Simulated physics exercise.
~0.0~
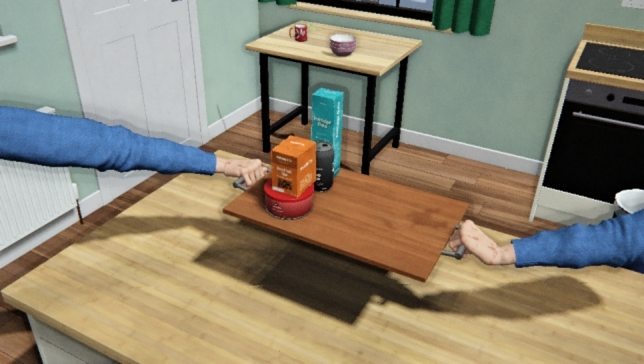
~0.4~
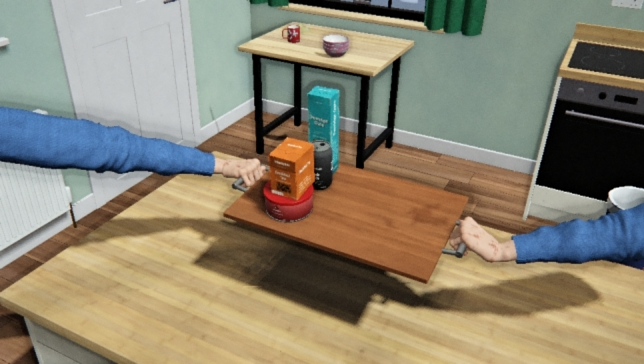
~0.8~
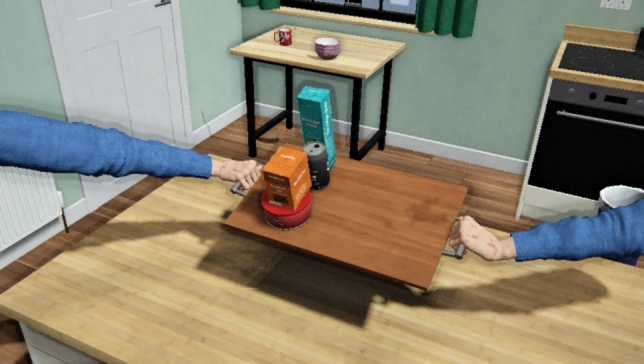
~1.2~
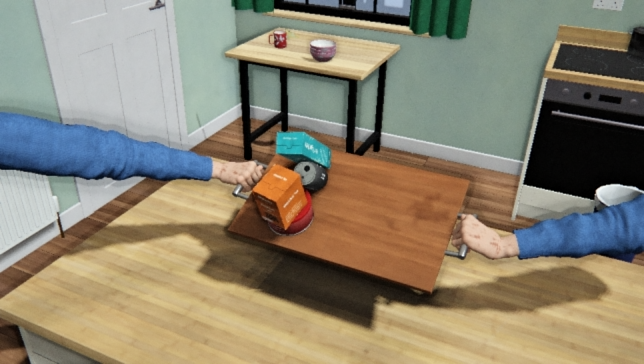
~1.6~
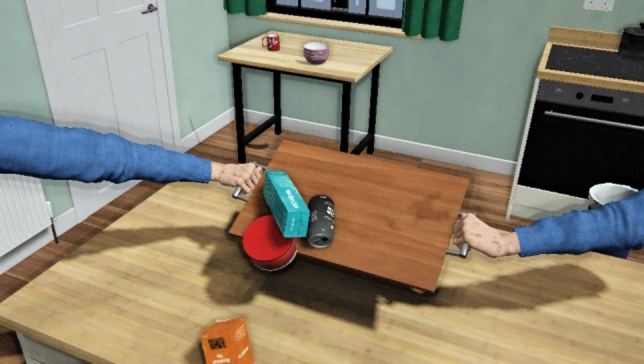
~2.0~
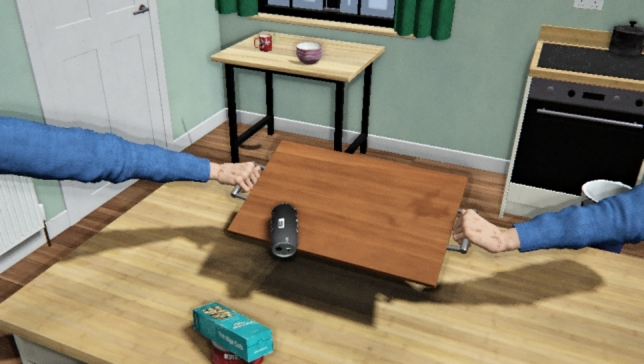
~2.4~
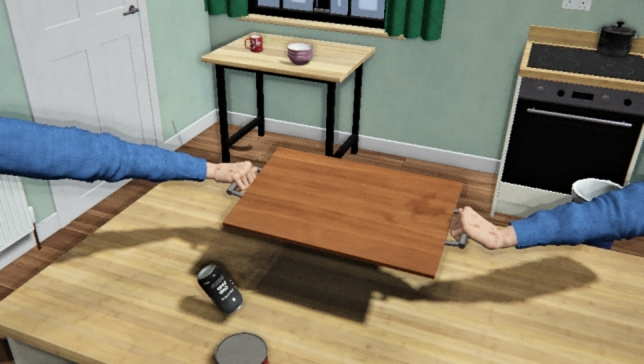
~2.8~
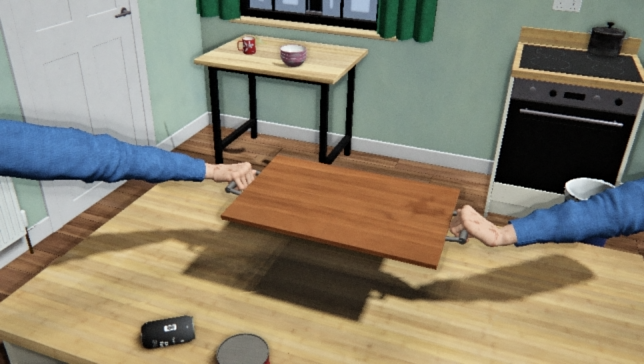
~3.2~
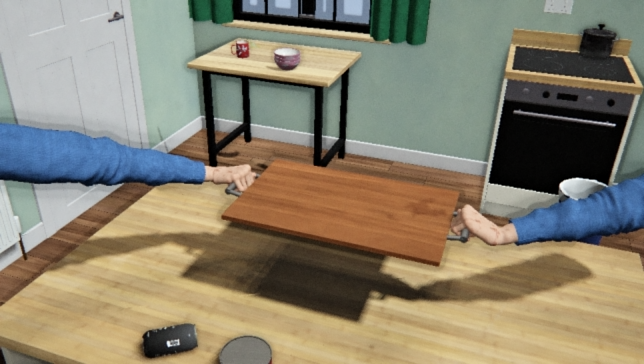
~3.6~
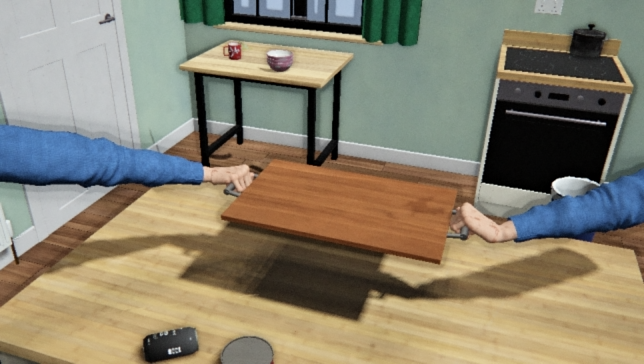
A flat wooden tray is held by two blue-sleeved arms above a pale wooden counter in a green-walled kitchen, seen from slightly above, with a small table and an oven behind. Near its left side stand an orange packet, a tall turquoise carton, a black can and a red tub. The tray tips, near edge down, and the packet, carton and can lean and topple. The orange packet drops off first, then the red tub and turquoise carton, and finally the can. The hands level the tray, leaving it empty, with the can and tub on the counter.
